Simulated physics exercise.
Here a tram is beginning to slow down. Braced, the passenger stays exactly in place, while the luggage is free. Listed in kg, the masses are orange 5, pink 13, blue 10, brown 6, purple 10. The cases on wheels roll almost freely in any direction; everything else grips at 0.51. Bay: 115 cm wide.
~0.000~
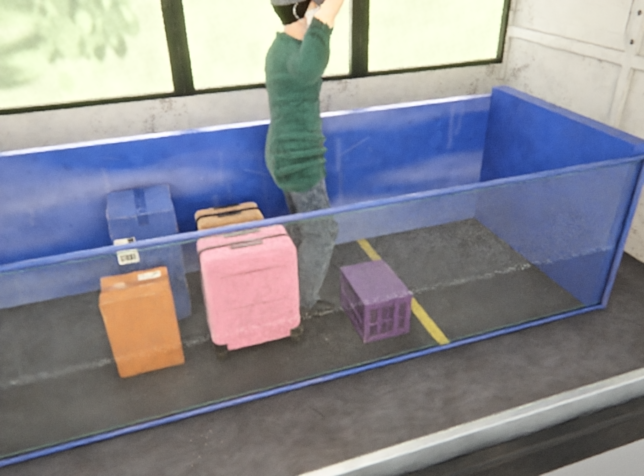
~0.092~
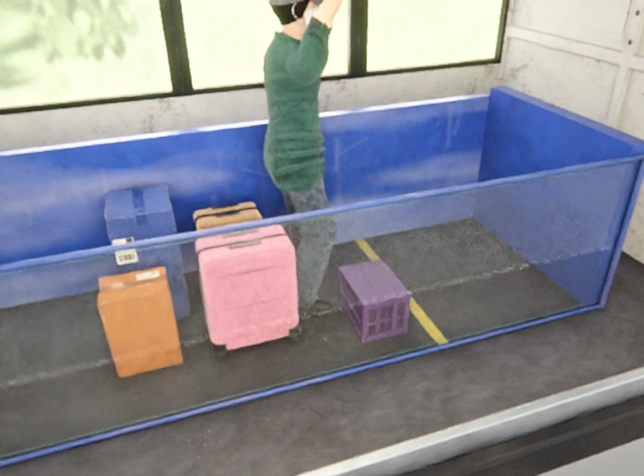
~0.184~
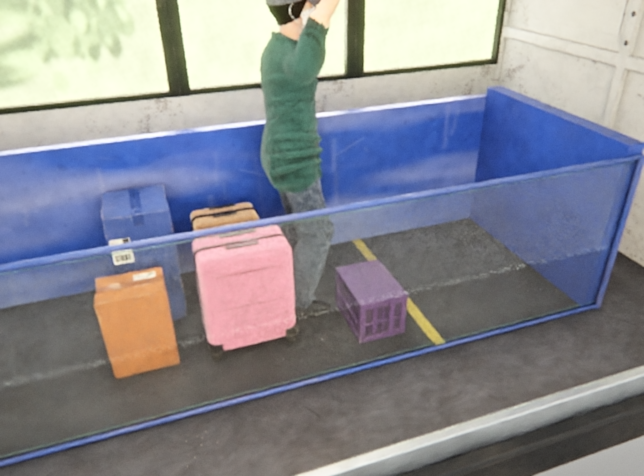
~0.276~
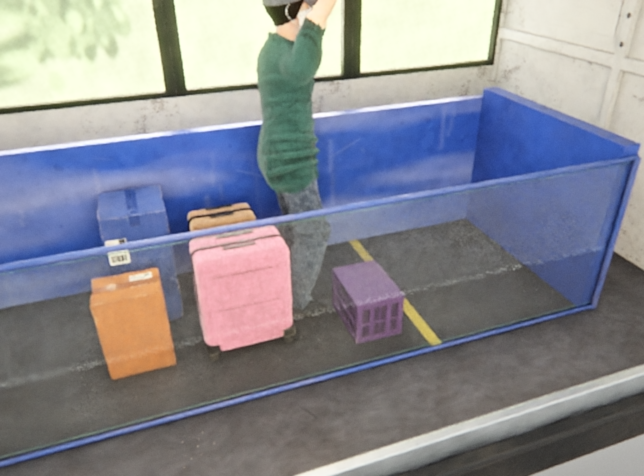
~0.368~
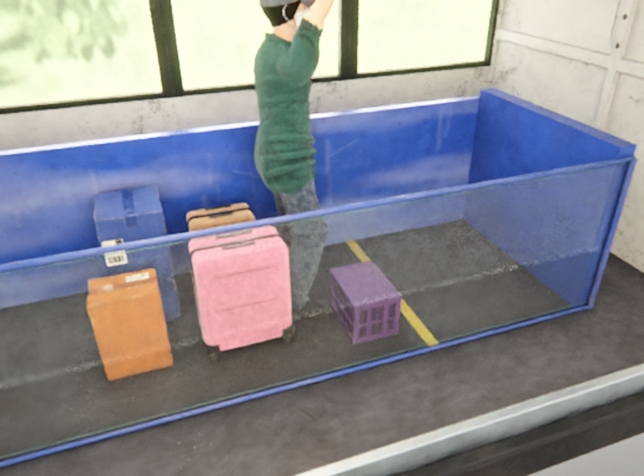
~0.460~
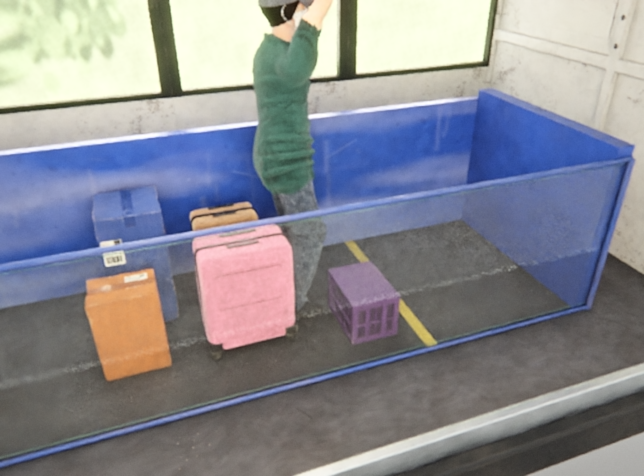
A purple crate shifted slightly left, away from the yellow floor stripe, inside a blue-walled, glass-fronted bay, while a pink suitcase barely moved beside a person in green with raised arms.
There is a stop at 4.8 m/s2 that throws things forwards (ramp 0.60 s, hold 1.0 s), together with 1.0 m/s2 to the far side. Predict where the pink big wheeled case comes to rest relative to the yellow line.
Behind the line.
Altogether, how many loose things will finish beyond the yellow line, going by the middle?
Count: 0.
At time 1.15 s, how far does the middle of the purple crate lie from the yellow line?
Position: About 25 cm short.
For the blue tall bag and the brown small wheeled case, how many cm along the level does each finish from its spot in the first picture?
Blue tall bag about 5, brown small wheeled case about 20.
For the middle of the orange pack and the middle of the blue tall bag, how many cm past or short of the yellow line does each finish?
Orange pack 140 short, blue tall bag 140 short.
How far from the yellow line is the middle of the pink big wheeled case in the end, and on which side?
It ends some 70 cm short of it.
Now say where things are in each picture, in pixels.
Pink big wheeled case (250, 291), purple crate (374, 300), in the first picture.
Pink big wheeled case (249, 291), purple crate (373, 299), in the second picture.
Pink big wheeled case (246, 292), purple crate (370, 300), in the third picture.
Pink big wheeled case (243, 292), purple crate (366, 300), in the fourth picture.
Pink big wheeled case (242, 292), purple crate (363, 301), in the fifth picture.
Pink big wheeled case (246, 291), purple crate (362, 301), in the sixth picture.
After 0.75 s the pink big wheeled case is 85 cm short of the yellow line, tilted 0°, near (251, 292) in the last picture's view; the purple crate 26 cm short of the yellow line, tilted 0°.
After 1.15 s the pink big wheeled case is 77 cm short of the yellow line, tilted 0°, near (272, 300) in the last picture's view; the purple crate 26 cm short of the yellow line, tilted 0°.
After 1.65 s the pink big wheeled case is 72 cm short of the yellow line, tilted 0°, near (282, 302) in the last picture's view; the purple crate 26 cm short of the yellow line, tilted 0°.
At rest, 2.5 s, orange pack stops short of the yellow line; pink big wheeled case stops short of the yellow line; blue tall bag stops short of the yellow line; brown small wheeled case stops short of the yellow line; purple crate stops short of the yellow line.
